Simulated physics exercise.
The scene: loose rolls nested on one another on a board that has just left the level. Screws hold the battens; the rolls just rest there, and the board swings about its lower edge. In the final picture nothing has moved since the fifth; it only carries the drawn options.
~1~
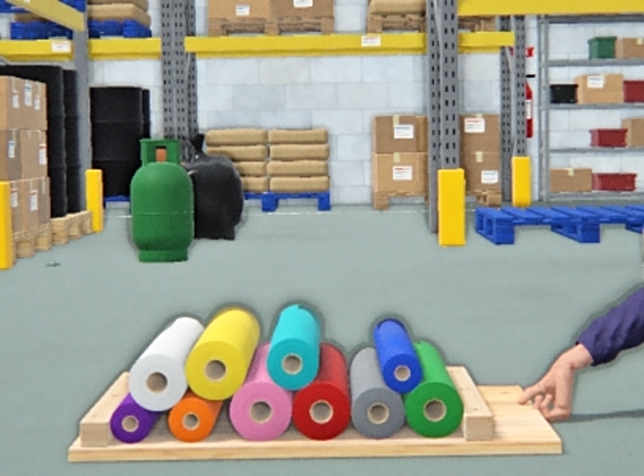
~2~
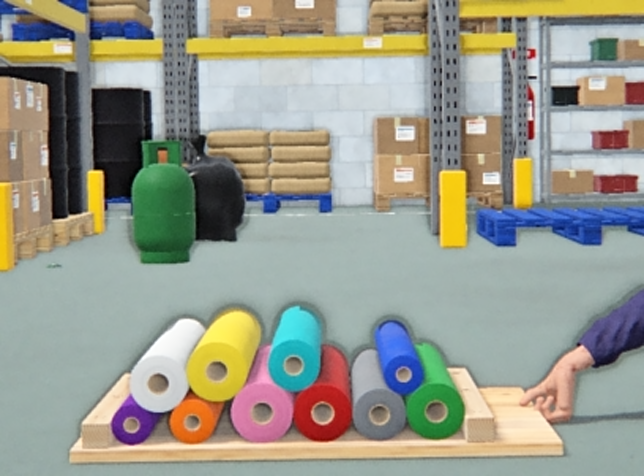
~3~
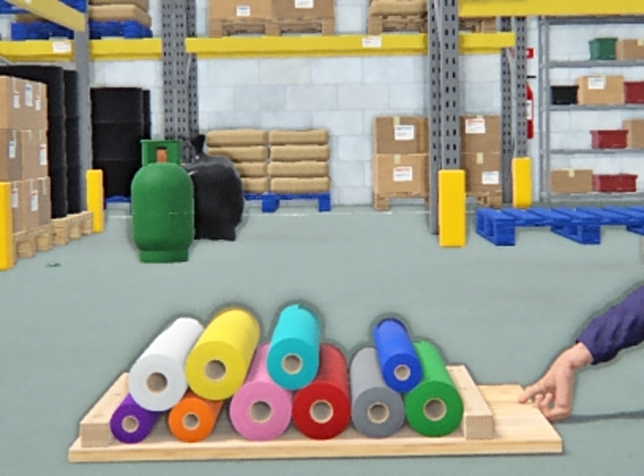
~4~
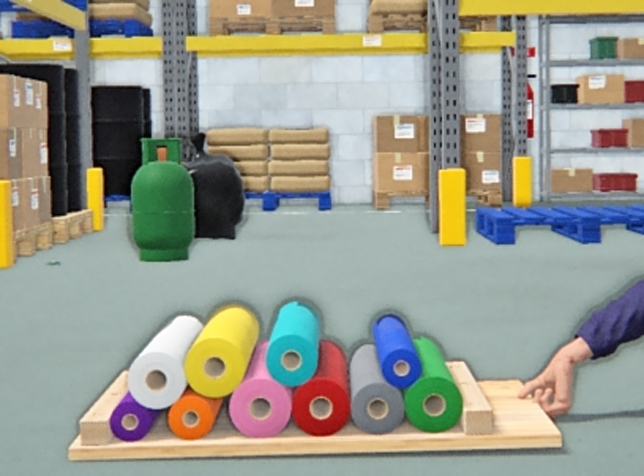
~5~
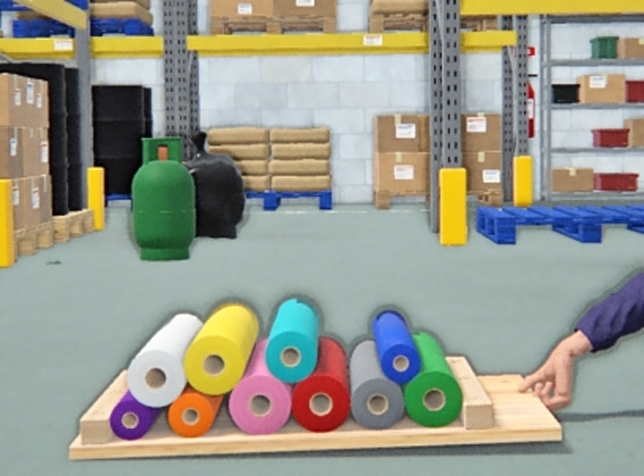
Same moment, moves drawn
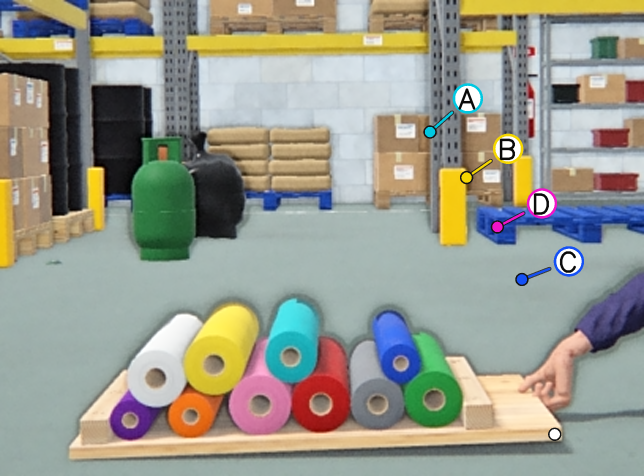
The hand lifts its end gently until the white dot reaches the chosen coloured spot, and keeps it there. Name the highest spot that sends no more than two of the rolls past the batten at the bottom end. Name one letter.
Up to D.
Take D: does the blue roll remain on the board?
Yes, with D.
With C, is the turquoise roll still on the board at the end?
Yes, with C.
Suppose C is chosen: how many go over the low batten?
At C the number is two.
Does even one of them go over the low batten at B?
Yes, at B.
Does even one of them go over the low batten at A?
Yes.
On the marked copy, A at (430, 132); B at (466, 177); C at (522, 279); D at (497, 227); the white dot at (554, 434).
Taking D. A third of the way, board at 16°.
Two thirds of the way, board at 27°.
When it is over, board at 27°, two over the low batten (white, yellow).
As for the rest, A four over the low batten (white, blue, yellow, turquoise); B four over the low batten (white, blue, yellow, turquoise); C two over the low batten (white, yellow).
